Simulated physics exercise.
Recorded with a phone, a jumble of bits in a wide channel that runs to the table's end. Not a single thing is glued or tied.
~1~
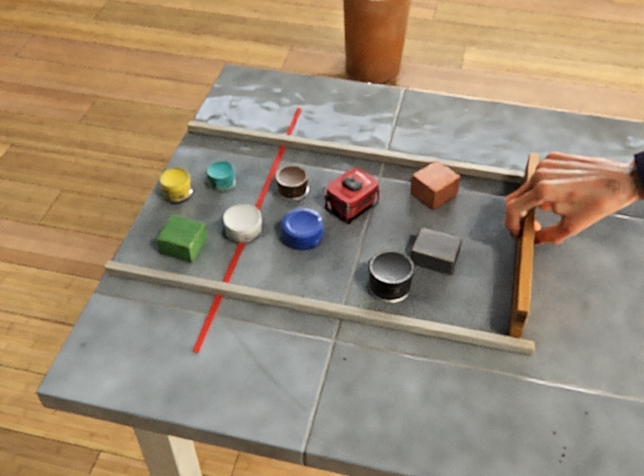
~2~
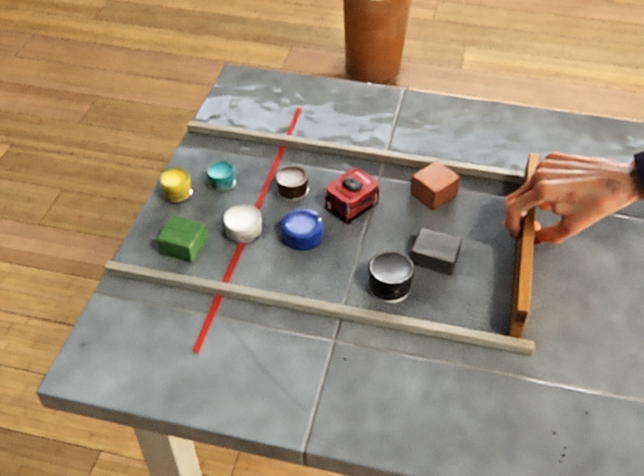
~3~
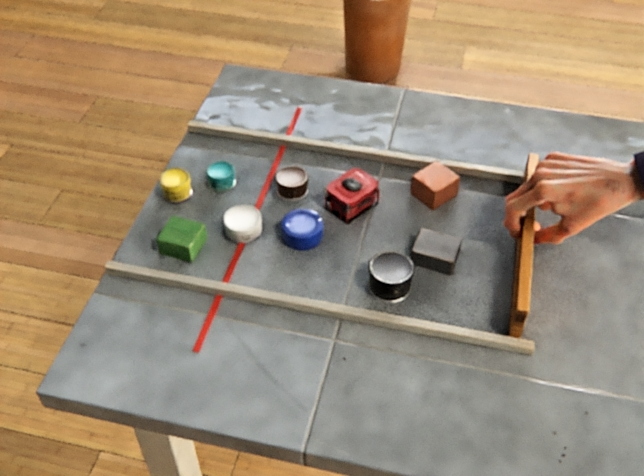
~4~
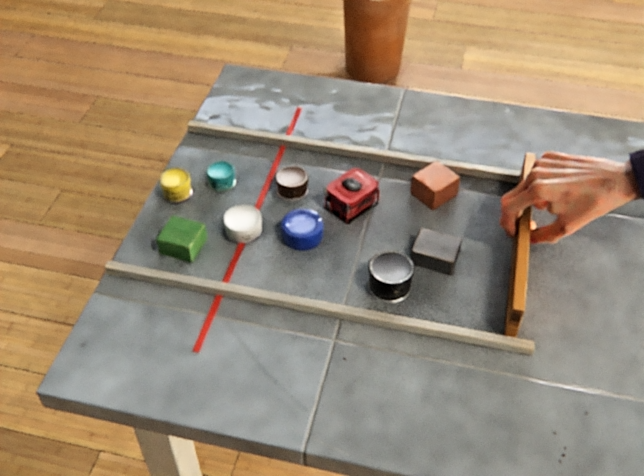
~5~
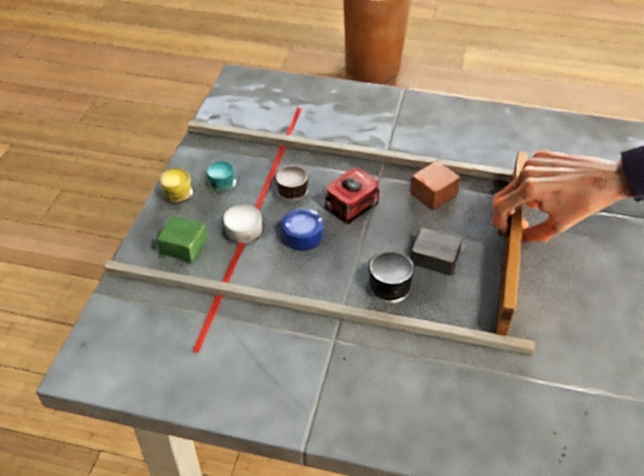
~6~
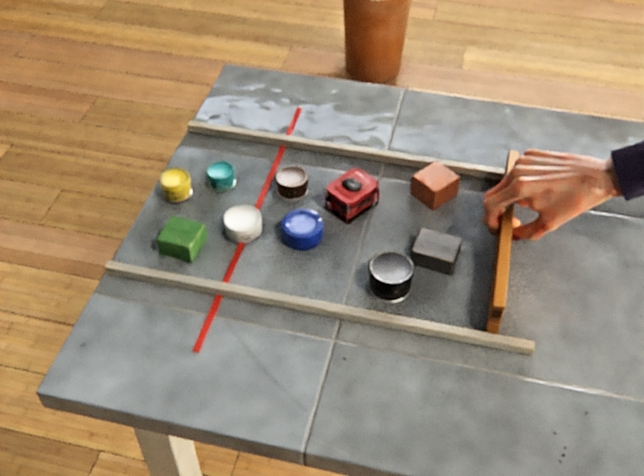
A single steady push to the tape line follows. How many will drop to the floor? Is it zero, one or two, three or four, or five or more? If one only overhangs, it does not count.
It is zero.
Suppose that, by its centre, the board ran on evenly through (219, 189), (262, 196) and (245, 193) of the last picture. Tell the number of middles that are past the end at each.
Over the end: 3, 0, 0.
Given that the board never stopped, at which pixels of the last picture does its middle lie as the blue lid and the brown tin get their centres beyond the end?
The blue lid gives roughly (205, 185), the brown tin roughly (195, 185).
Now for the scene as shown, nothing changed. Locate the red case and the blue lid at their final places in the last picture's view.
The red case at (244, 188), the blue lid at (192, 208).
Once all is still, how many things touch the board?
4.
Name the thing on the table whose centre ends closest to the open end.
The white pot finishes nearest.
Soon after, none off yet; yellow pot at rest near (176, 186); green block at rest near (182, 239); turquoise tin at rest near (221, 177).
In the end, the number that fall off is zero.
